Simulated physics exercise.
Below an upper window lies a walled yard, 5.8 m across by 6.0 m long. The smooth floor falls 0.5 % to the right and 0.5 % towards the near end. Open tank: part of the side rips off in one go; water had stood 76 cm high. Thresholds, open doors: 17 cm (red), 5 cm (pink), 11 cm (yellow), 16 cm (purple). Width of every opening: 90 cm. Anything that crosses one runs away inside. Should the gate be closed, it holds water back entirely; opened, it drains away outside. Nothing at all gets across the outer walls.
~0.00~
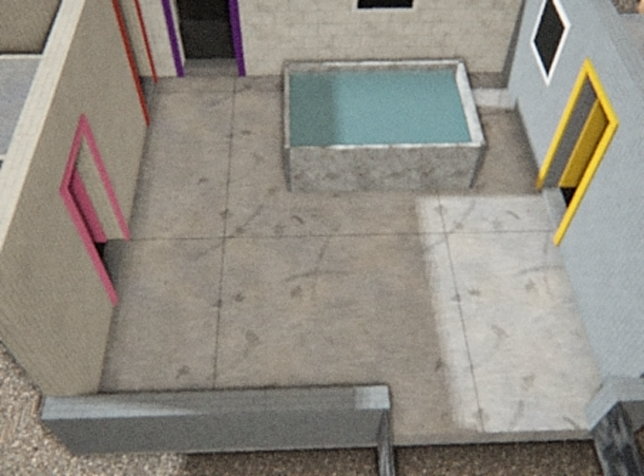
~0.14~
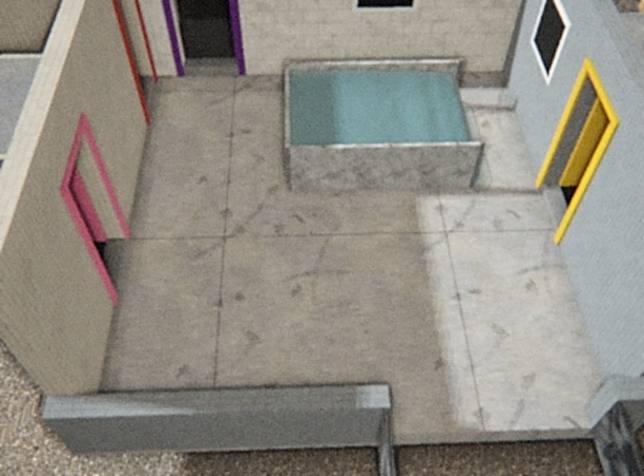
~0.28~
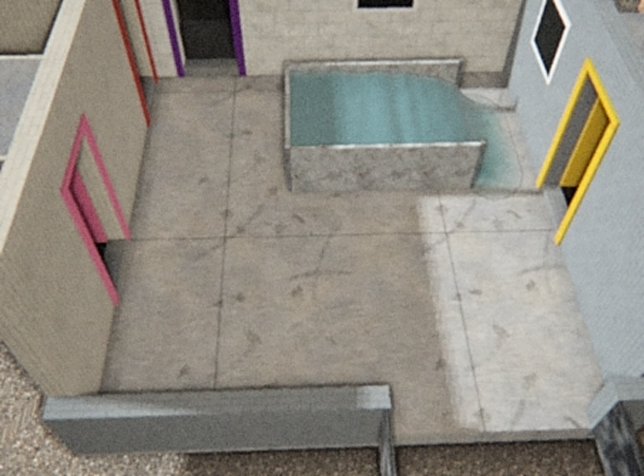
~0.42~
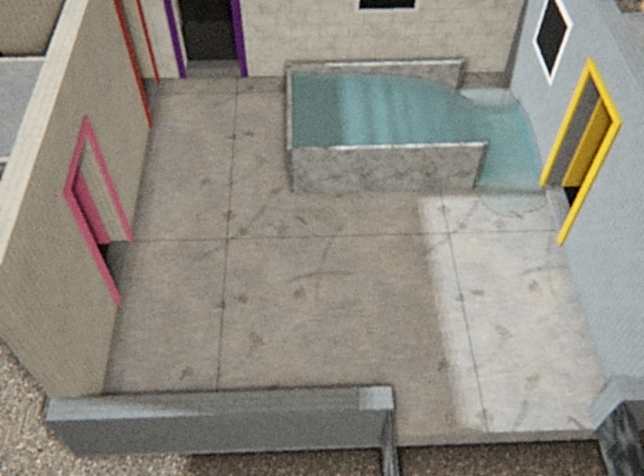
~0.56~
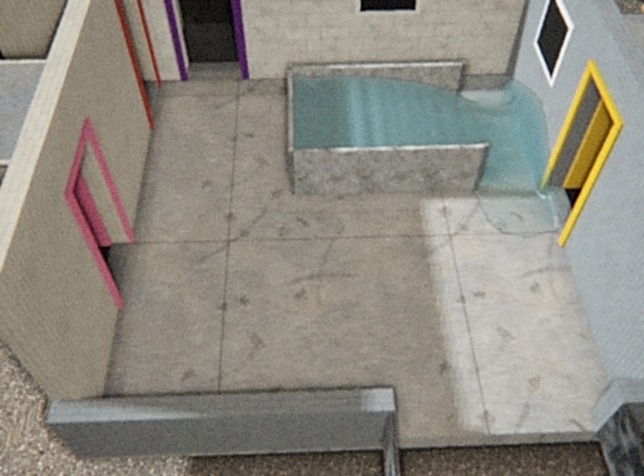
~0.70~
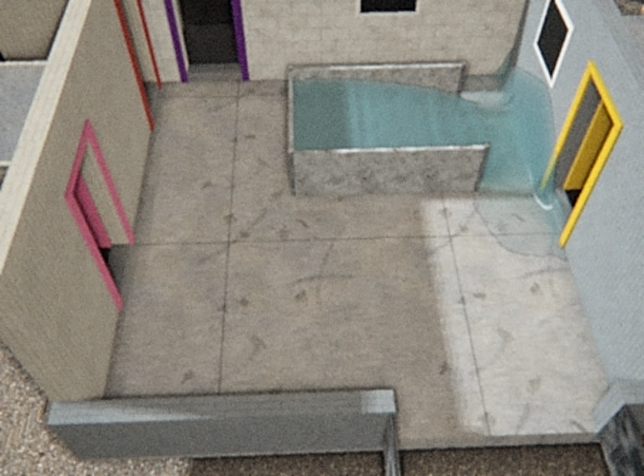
Water poured out of an open stone tank in a walled yard after its right side gave way, spreading across the floor to the right-hand wall and reaching the yellow-framed doorway.
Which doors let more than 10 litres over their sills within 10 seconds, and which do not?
In 10 seconds, the red door lets more through; the pink door stays within 10 litres; the yellow door lets more through; the purple door stays within 10 litres.
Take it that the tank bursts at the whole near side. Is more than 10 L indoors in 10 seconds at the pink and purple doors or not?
Here's how it goes: Pink exceeds it, purple falls short.
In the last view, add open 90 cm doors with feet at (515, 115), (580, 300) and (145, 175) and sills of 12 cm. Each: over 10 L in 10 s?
Taking them in order, the first gets enough, the second too little and the third too little.
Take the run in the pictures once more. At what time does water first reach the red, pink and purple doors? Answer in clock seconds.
The front reaches red at 2.6 s, pink at 4.5 s, purple at 2.4 s.
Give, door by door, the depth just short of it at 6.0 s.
In cm: Red 15, pink 3, yellow 10, purple 10.
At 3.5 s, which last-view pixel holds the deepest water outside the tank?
Location: Approx. (159, 96).
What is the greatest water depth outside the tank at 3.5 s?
Roughly 40 cm.
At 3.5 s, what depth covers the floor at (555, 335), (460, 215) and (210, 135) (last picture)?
In that order: 7, 0 and 2 cm.
After 1.4 s water covers 20 % of the floor and is deepest (66 cm) near (506, 81); red door not reached, pink door not reached, yellow door 26 cm at the sill, 31 L in, purple door not reached.
After 2.2 s water covers 35 % of the floor and is deepest (55 cm) near (506, 81); red door not reached, pink door not reached, yellow door 25 cm at the sill, 93 L in, purple door not reached.
After 3.5 s water covers 50 % of the floor and is deepest (40 cm) near (159, 96); red door 32 cm at the sill, 44 L in, pink door not reached, yellow door 18 cm at the sill, 151 L in, purple door 13 cm at the sill, 0 L in.
After 6.0 s water covers 80 % of the floor and is deepest (16 cm) near (159, 96); red door 15 cm at the sill, 146 L in, pink door 3 cm at the sill, 0 L in, yellow door 10 cm at the sill, 171 L in, purple door 10 cm at the sill, 0 L in.
After 10.0 s water covers 90 % of the floor and is deepest (11 cm) near (529, 150); red door 6 cm at the sill, 147 L in, pink door 2 cm at the sill, 0 L in, yellow door 8 cm at the sill, 173 L in, purple door 5 cm at the sill, 0 L in.
